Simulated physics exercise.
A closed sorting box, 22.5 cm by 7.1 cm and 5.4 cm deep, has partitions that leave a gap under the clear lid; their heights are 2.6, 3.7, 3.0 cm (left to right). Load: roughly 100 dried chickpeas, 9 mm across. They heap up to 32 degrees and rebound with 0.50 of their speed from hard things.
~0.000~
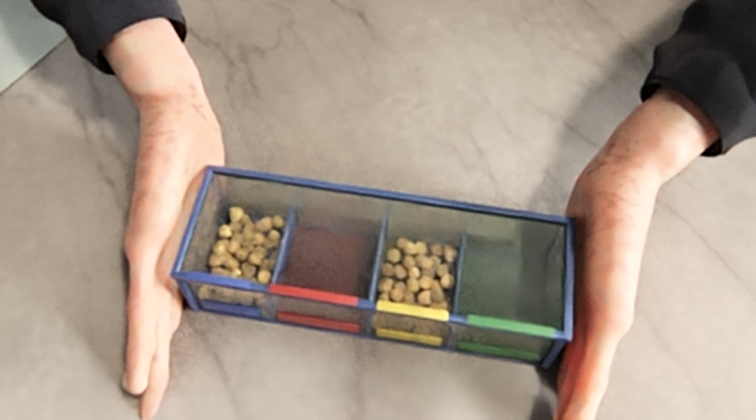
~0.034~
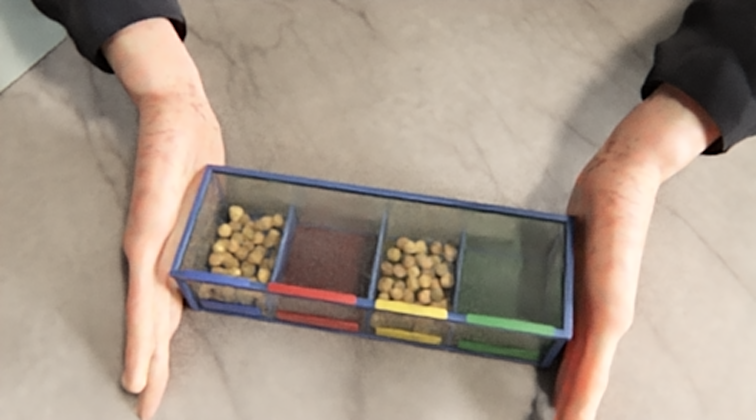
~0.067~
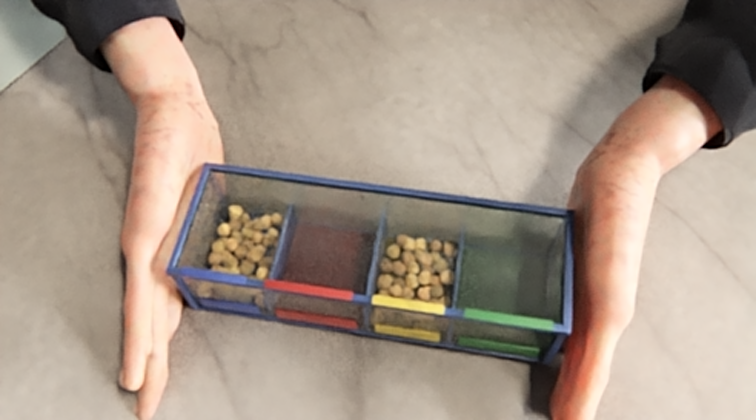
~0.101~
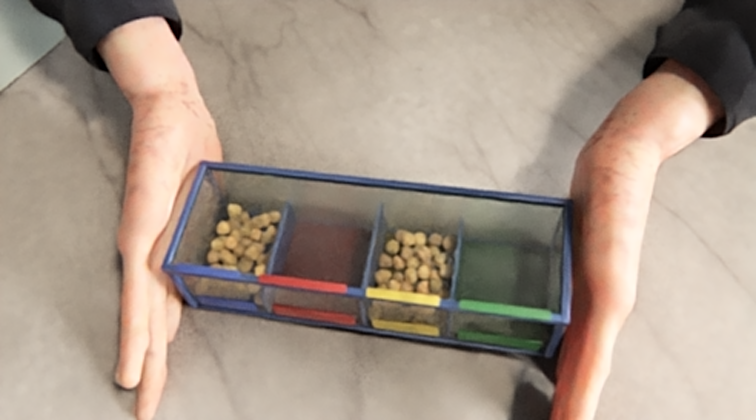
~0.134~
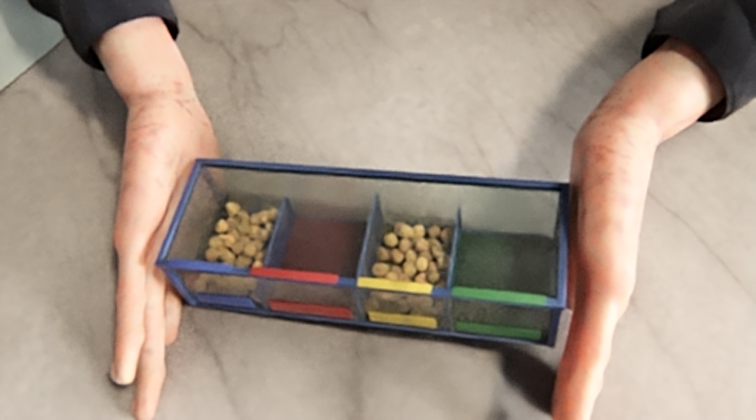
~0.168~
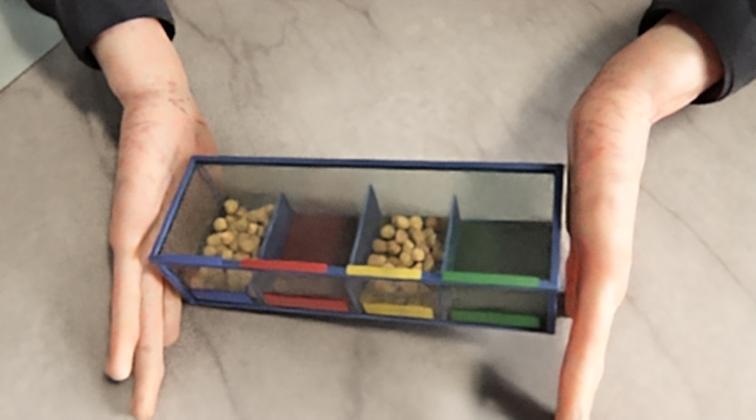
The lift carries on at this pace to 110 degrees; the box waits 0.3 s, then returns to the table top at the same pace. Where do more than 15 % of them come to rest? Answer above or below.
Red compartment: Below; blue compartment: Above; green compartment: Below; yellow compartment: Above.
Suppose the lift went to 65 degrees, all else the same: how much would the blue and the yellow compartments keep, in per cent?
In that case blue 50; yellow 50.
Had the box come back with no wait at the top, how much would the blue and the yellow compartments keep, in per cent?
Blue 70; yellow 25.
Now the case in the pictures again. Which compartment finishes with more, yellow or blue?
It is the blue one.
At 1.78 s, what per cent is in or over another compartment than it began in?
Some 20 per cent.
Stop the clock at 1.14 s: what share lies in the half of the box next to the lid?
Roughly 70 per cent.
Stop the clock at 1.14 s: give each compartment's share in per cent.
Red 0; blue 65; green 0; yellow 35.
After 1.14 s, tilt 110 degrees; blue 65 %, yellow 35 %.
After 1.78 s, tilt 60 degrees; blue 70 %, yellow 30 %.
After 2.47 s, tilt 0 degrees; red 5 %, blue 70 %, yellow 30 %.
In the end, at 2.9 s, red 5 %, blue 70 %, green 0 %, yellow 30 %.
